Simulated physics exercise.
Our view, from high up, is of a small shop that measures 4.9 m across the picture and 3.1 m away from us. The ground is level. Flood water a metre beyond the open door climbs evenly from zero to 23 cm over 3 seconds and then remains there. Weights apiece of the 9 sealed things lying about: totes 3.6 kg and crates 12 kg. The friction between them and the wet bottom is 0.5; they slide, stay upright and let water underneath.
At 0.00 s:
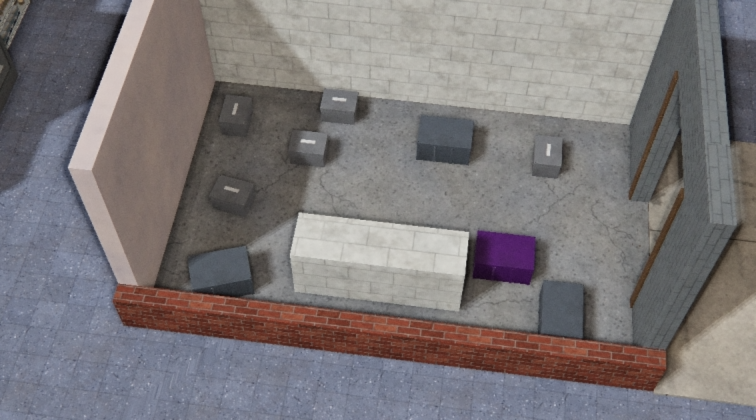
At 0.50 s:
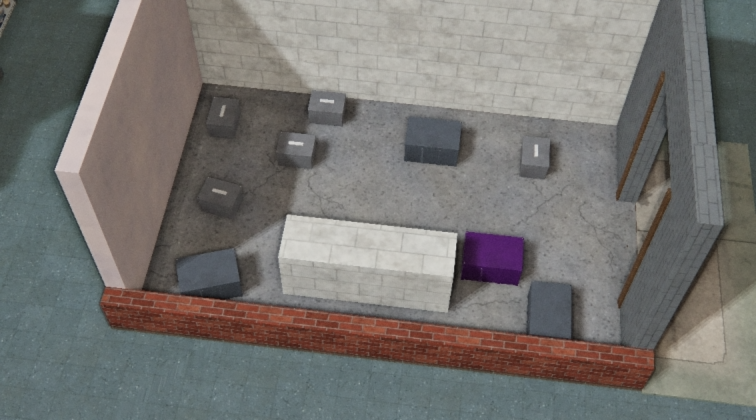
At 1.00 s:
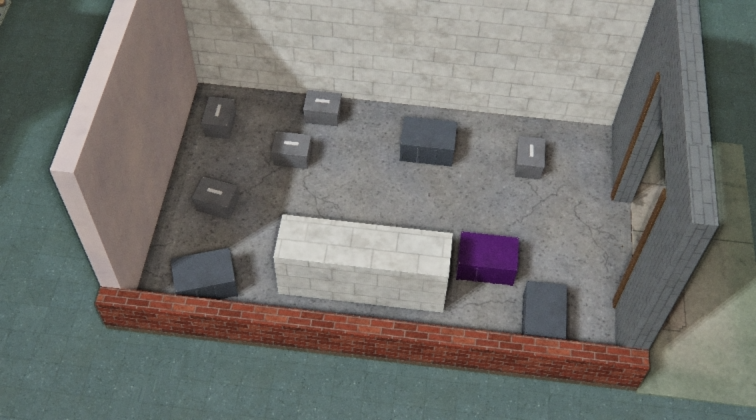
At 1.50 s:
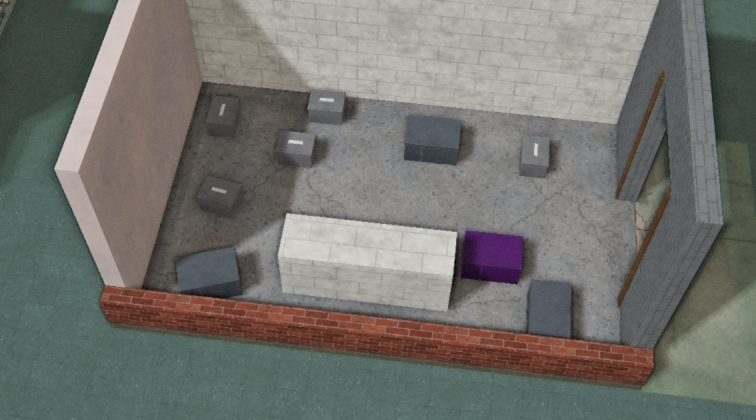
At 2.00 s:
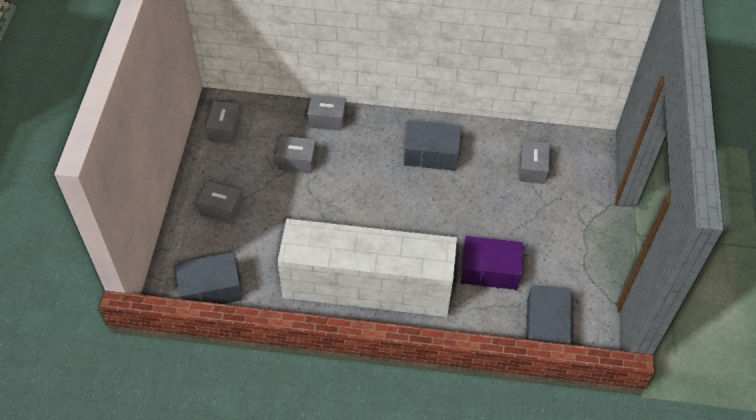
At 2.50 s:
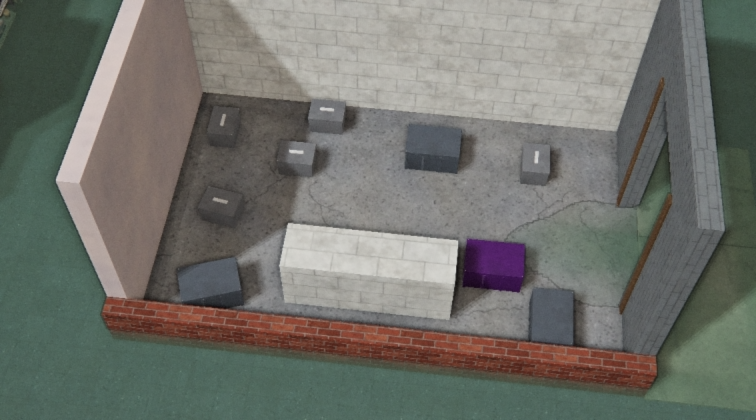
Greenish water covering the ground outside a small open-topped shop, then spreading in through the right doorway past motionless crates.
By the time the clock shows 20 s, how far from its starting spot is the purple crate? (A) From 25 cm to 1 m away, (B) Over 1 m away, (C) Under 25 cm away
B.
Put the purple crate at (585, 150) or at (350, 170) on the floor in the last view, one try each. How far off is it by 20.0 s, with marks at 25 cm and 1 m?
So, one try each: It goes a long distance the first time and goes a long distance the second.
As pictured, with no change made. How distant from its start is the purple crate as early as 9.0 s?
Around 300 centimetres.
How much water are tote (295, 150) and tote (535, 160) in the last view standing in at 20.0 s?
Around 22 cm and 23 cm.
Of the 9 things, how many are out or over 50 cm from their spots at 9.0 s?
By my reckoning, 7.
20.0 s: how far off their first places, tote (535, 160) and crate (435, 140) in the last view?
In that order: 350 cm, 200 cm.
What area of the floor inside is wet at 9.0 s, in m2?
My estimate is roughly 15 m2.
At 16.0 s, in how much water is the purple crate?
The depth there is around 21 cm.
After 4.0 s the purple crate is near (485, 254), 0.1 m from its start, aground; 0 afloat.
After 9.0 s the purple crate is near (229, 198), 2.8 m from its start, afloat; 9 afloat.
After 16.0 s the purple crate is near (228, 158), 3.0 m from its start, afloat; 9 afloat.
After 20.0 s the purple crate is near (220, 224), 2.8 m from its start, afloat; 9 afloat.
